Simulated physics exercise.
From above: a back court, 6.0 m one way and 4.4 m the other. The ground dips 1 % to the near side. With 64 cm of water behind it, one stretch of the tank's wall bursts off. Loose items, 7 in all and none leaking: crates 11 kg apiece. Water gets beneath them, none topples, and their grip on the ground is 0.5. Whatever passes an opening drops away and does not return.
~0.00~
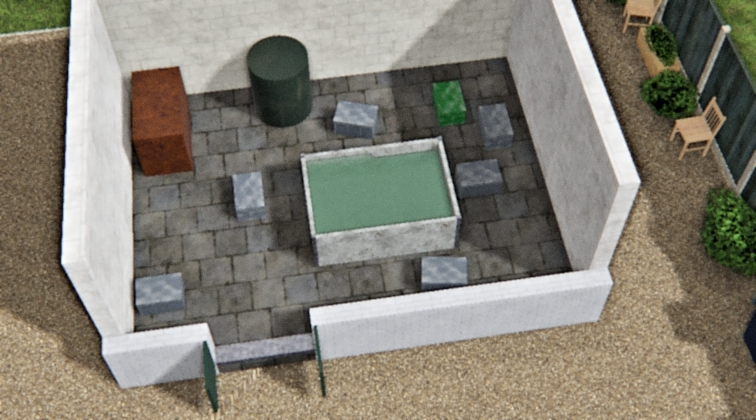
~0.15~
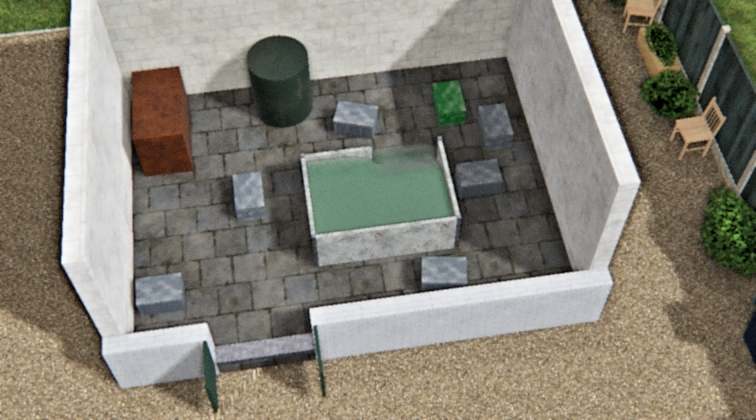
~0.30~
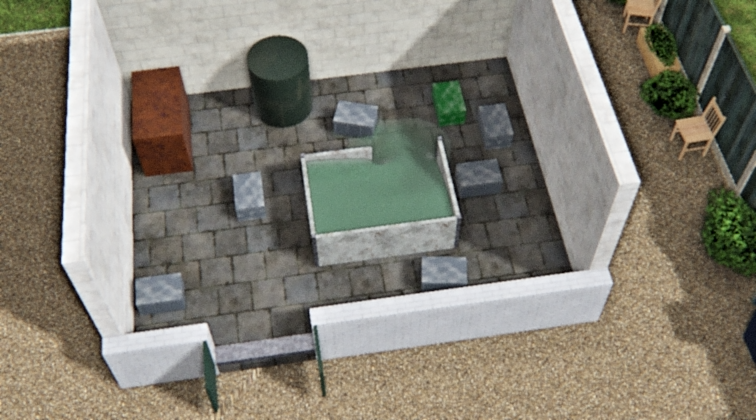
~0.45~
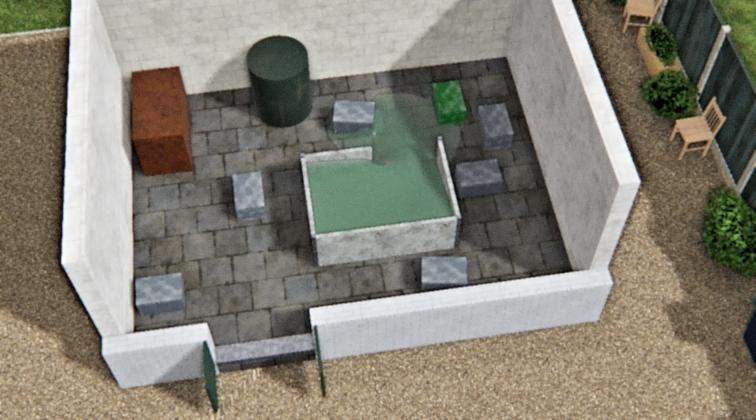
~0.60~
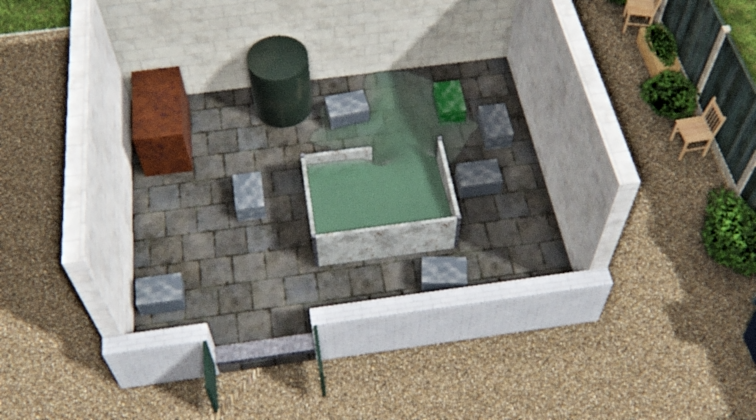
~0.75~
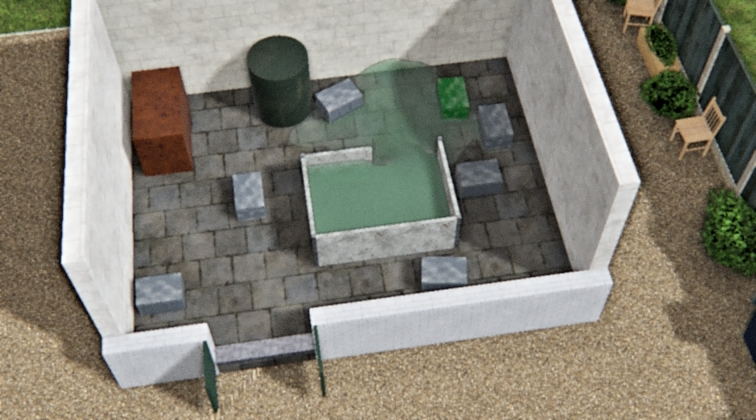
The clip shows a walled paved court from above, where the back side of a water-filled tank opens and greenish water spreads toward the rear wall, nudging and turning a grey crate, then slightly shifting the green one.
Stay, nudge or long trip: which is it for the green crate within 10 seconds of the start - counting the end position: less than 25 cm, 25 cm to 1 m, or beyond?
Green crate ends far away.
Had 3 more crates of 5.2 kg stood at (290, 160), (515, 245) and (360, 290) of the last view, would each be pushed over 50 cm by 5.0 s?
In that order: More, more, short of it.
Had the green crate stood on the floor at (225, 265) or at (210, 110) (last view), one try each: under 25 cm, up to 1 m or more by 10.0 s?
In that order: It slides a little; it holds its place.
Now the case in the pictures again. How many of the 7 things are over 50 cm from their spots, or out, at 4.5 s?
By then 4.
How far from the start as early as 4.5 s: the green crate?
About 200 cm.
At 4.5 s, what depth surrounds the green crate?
Roughly 11 cm.
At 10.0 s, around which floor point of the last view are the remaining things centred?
Around (299, 280).
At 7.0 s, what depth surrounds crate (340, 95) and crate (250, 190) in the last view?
Roughly 8 and 6 cm.
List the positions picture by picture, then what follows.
The first frame shows the green crate at (449, 97) rests on the ground; 2.5 m2 under water; 0 of 7 have shifted.
The second frame shows the green crate at (449, 97), on the bottom; water covers 3.0 m2; 0 of 7 have shifted.
The third frame shows the green crate at (449, 97), on the bottom; 3.7 m2 under water; 0 of 7 have shifted.
The fourth frame shows the green crate at (449, 97), on the bottom; water covers 4.5 m2; 0 of 7 have shifted.
The fifth frame shows the green crate at (450, 96), on the bottom; water covers 5.3 m2; 1 of 7 have shifted.
The sixth frame shows the green crate at (453, 92), on the bottom, 10 cm from its start; 6.1 m2 under water; 2 of 7 have shifted.
After 2.0 s the green crate is near (501, 60), 0.9 m from its start, afloat; 0 of 7 are out; 1 afloat.
After 4.5 s the green crate is near (471, 218), 2.2 m from its start, afloat; 0 of 7 are out; 4 afloat.
After 7.0 s the green crate is near (472, 240), 2.6 m from its start, afloat; 0 of 7 are out; 5 afloat.
After 10.0 s the green crate is near (472, 241), 2.6 m from its start, afloat; 1 of 7 are out; 5 afloat.
